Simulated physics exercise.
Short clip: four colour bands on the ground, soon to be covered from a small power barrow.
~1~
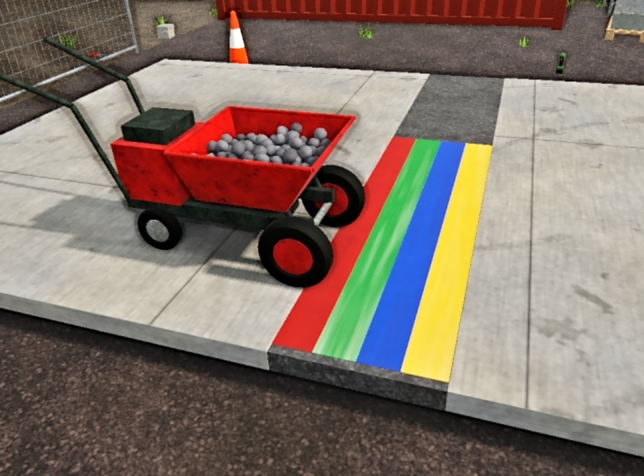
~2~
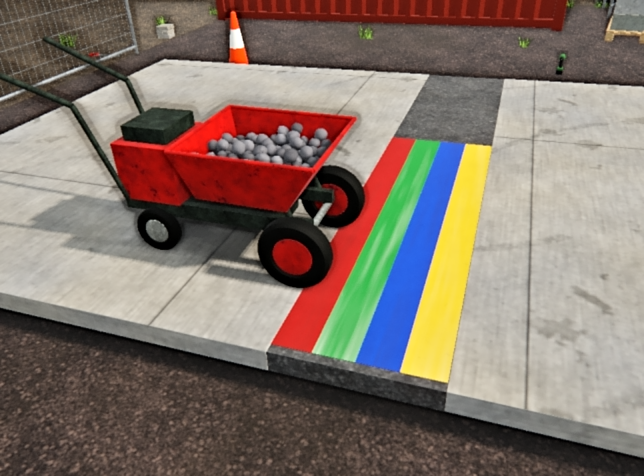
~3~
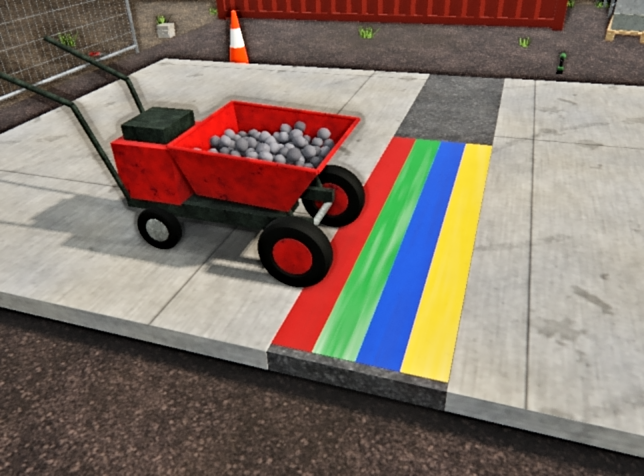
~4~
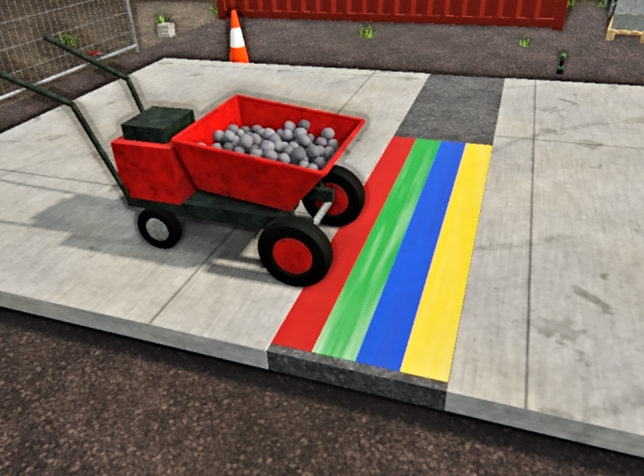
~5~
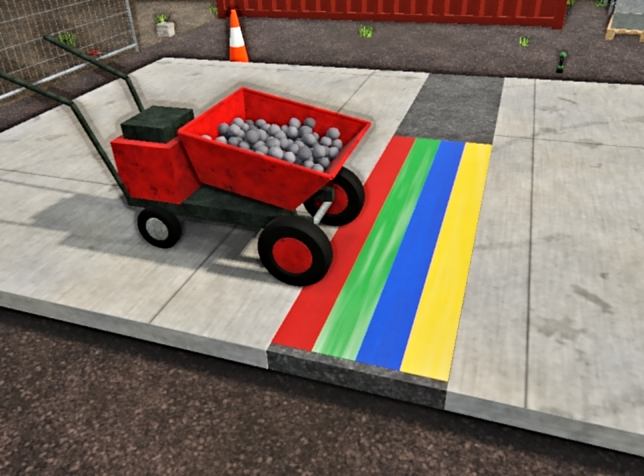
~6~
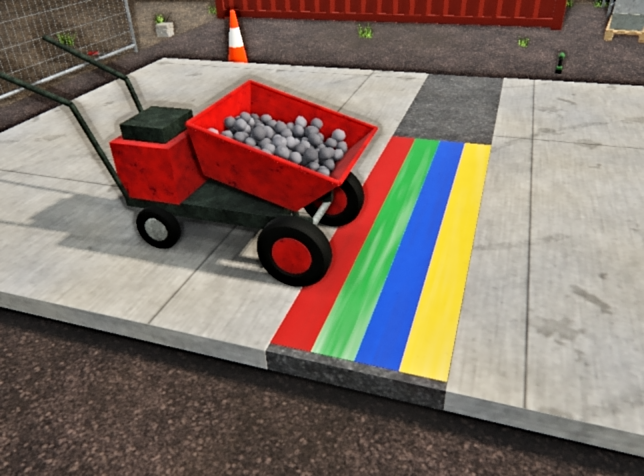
At first, a red barrow with dark handles stands on concrete, its level skip full of round grey cobbles, beside red, green, blue and yellow bands. The skip then begins to tilt slightly toward the right, and its slant steadily grows until it is clearly tipped, while the wheels stay still.
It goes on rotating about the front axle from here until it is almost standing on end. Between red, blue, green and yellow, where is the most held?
On yellow.
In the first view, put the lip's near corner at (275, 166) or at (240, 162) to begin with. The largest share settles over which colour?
First place: The strip in blue; second place: The green one.
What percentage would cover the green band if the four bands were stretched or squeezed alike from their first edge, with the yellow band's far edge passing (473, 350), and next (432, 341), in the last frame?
First 0 in a hundred, then 0 in a hundred.
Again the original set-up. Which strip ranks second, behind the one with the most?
The next spot goes to that blue strip.
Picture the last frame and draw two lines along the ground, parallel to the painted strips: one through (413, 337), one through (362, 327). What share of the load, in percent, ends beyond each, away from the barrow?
In turn 60 and 90 in a hundred.
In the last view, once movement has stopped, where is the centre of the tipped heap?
Roughly pixel (443, 269).
Just after the last frame, skip tipped steeply; every one in the skip.
A moment on, skip tipped right over; the larger part in the skip; about a tenth over the blue strip; about a tenth over the yellow strip; just a few off the paint.
Further on, skip tipped right over; about a tenth in the skip; roughly a quarter over the blue strip; roughly a third over the yellow strip; roughly a quarter off the paint.
When it is over, skip tipped right over; about a tenth in the skip; not one over the red strip; not one over the green strip; roughly a quarter over the blue strip; roughly a third over the yellow strip; roughly a quarter off the paint.
